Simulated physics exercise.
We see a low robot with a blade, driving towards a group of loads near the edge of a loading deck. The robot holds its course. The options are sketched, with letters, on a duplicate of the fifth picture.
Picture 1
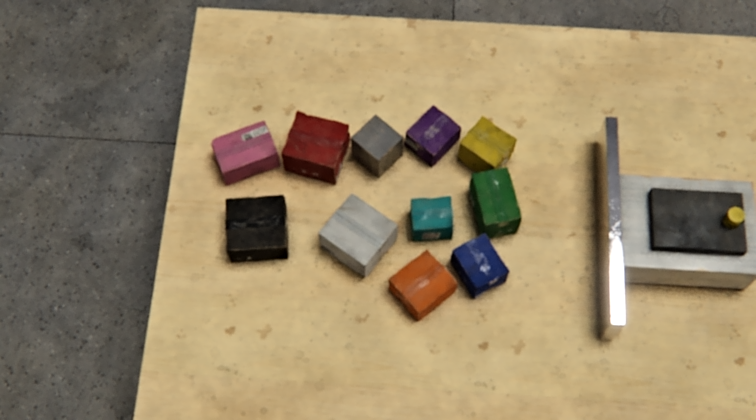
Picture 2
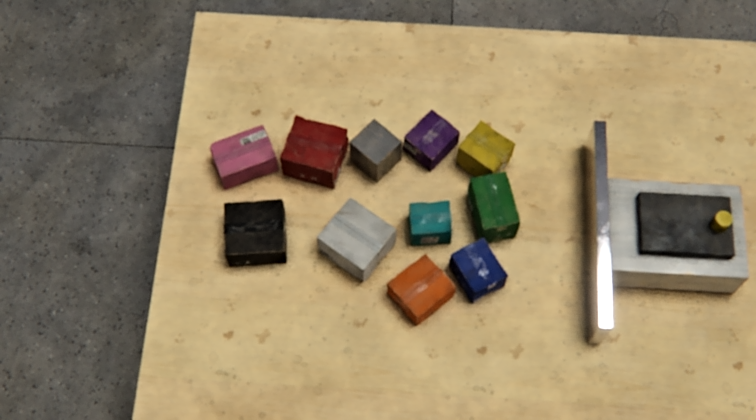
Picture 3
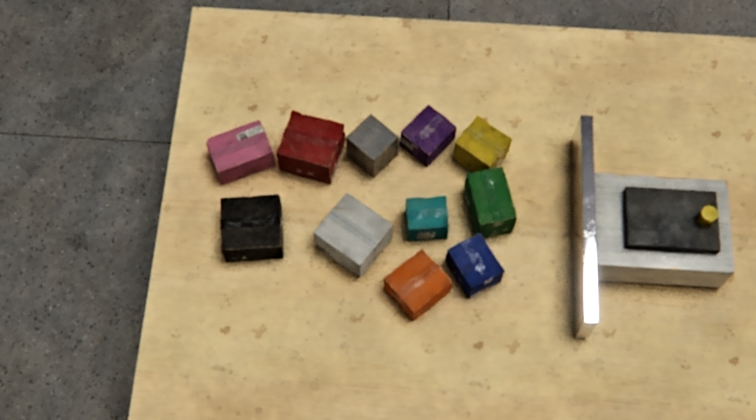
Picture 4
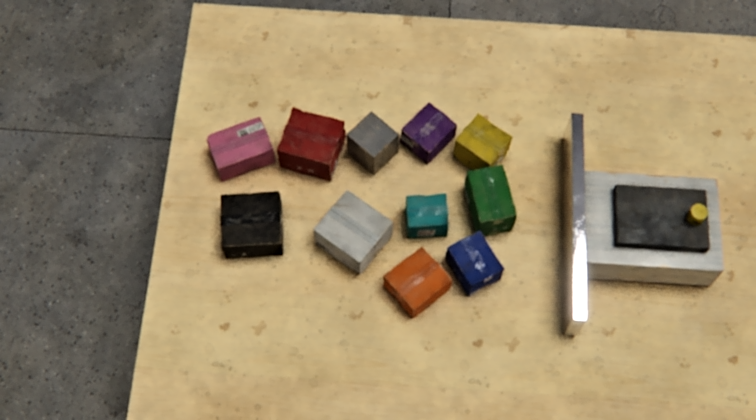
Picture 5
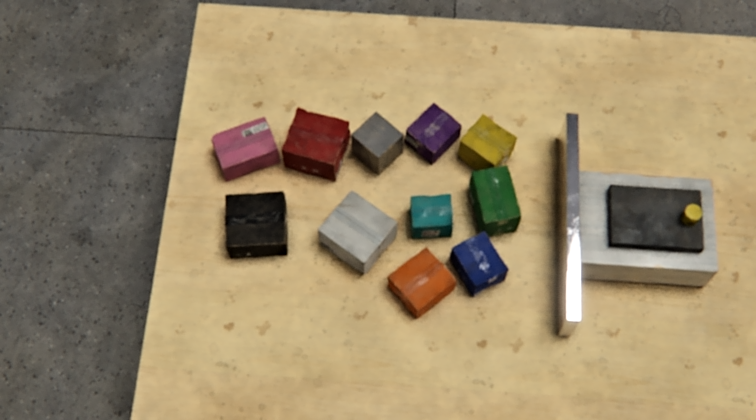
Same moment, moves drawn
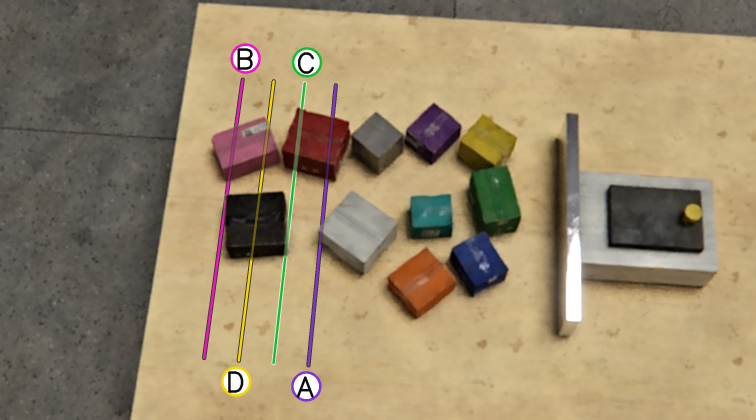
We see a low robot with an upright metal blade on a pale wooden deck, moving slowly left a short distance toward a cluster of coloured boxes, which stay in place as the view shifts slightly.
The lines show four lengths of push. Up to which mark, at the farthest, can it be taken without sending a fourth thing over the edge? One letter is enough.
It can go as far as D.
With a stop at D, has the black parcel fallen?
By then, yes.
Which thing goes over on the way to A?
The pink box.
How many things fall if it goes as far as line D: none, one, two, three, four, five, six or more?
By then, three.
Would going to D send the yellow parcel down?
No.
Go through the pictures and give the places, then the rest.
In the first picture, purple box (433, 136); orange box (422, 285); green box (495, 204).
In the second picture, robot (679, 224); white box (357, 240).
In the third picture, robot (664, 219); pink box (241, 152).
In the fourth picture, robot (654, 217); yellow parcel (482, 147).
In the fifth picture, robot (649, 217); grey crate (378, 144); blue box (478, 264); purple box (433, 134).
On the marked copy, A at (323, 217); B at (224, 211); C at (290, 215); D at (257, 213).
With D. Early on, robot (535, 210); purple box (399, 116); orange box (392, 289).
Further on, robot (421, 202); pink box (182, 141); black parcel (213, 217).
At the end, robot (332, 197); red box over the edge; pink box over the edge; three fallen.
As for the rest, A is within the limit but short; B drops five; C is within the limit but short.
